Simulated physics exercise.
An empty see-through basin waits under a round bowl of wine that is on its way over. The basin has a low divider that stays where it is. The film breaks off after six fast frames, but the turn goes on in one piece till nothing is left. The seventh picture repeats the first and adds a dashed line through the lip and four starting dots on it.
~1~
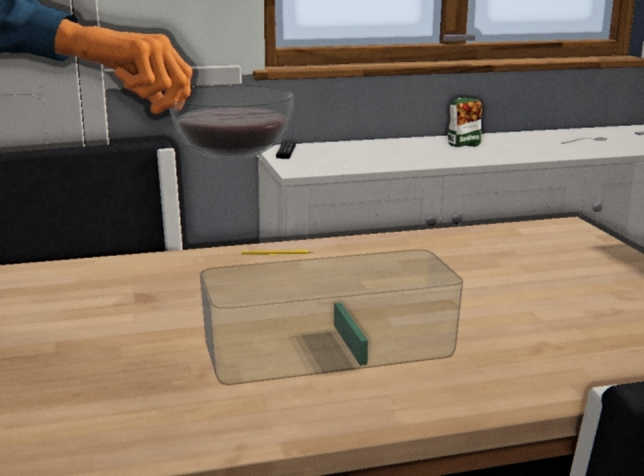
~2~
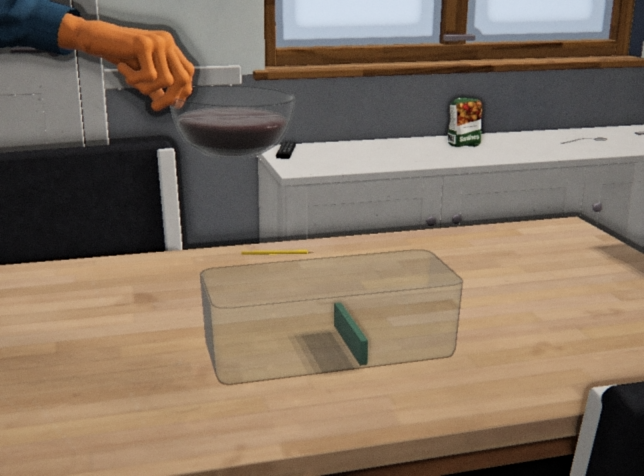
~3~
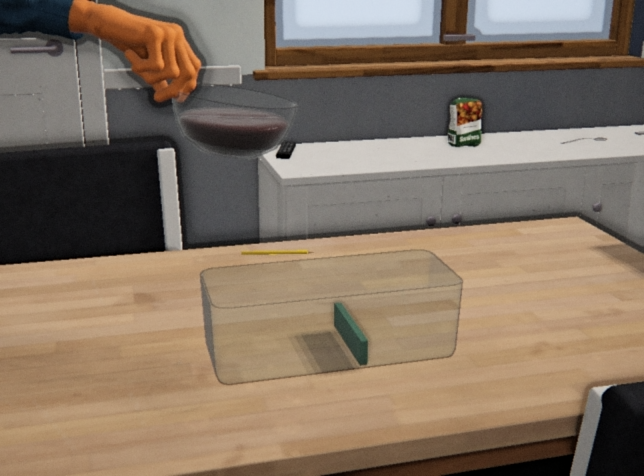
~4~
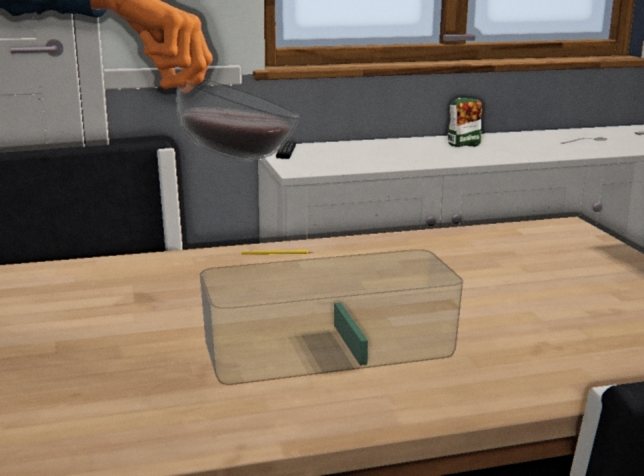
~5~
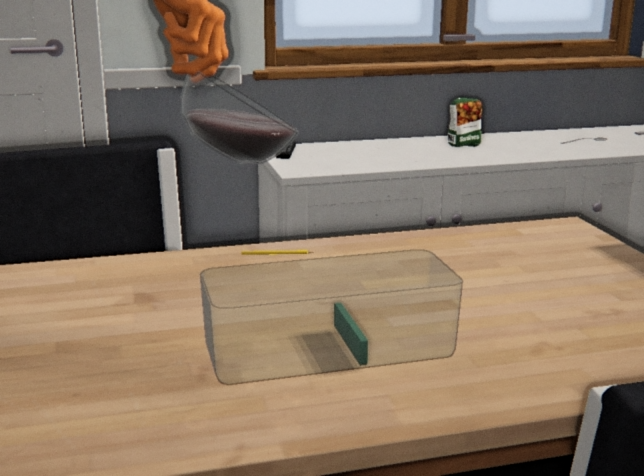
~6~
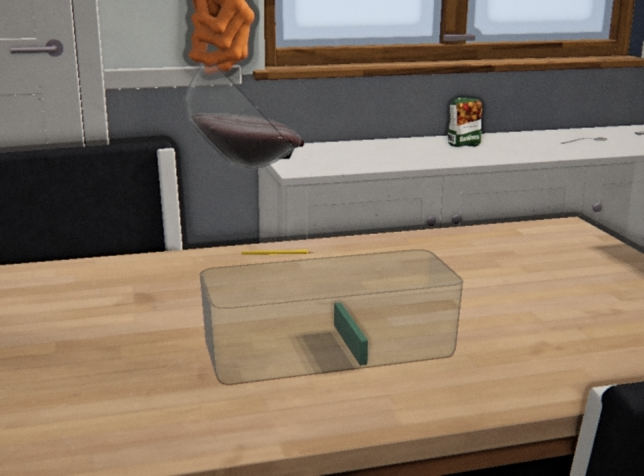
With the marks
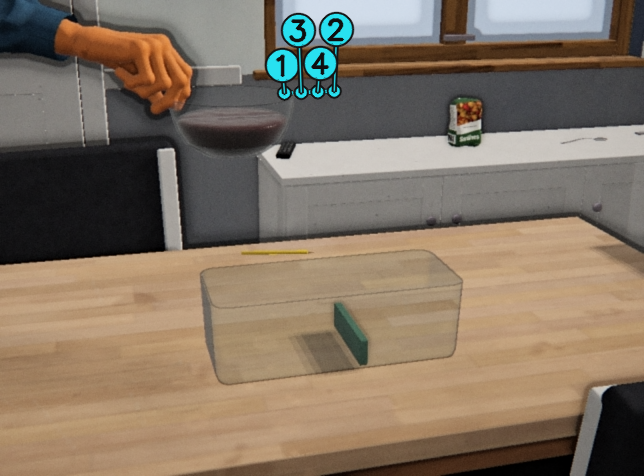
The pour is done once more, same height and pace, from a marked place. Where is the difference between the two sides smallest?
4 works best here.
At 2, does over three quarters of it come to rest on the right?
No.
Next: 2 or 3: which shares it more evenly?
The answer is 2.
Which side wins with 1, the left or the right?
The left one.
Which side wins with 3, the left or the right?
More ends on the left.
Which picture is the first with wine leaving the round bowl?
In picture 6.
On the marked copy, 1 at (284, 93); 2 at (334, 91); 3 at (301, 92); 4 at (317, 91).
With 1, about 78 % ends left of the wall and 11 % right of it; 11 % is lost outside.
With 2, about 35 % ends left of the wall and 59 % right of it; 5 % is lost outside.
With 3, about 68 % ends left of the wall and 25 % right of it; 7 % is lost outside.
With 4, about 49 % ends left of the wall and 46 % right of it; 5 % is lost outside.
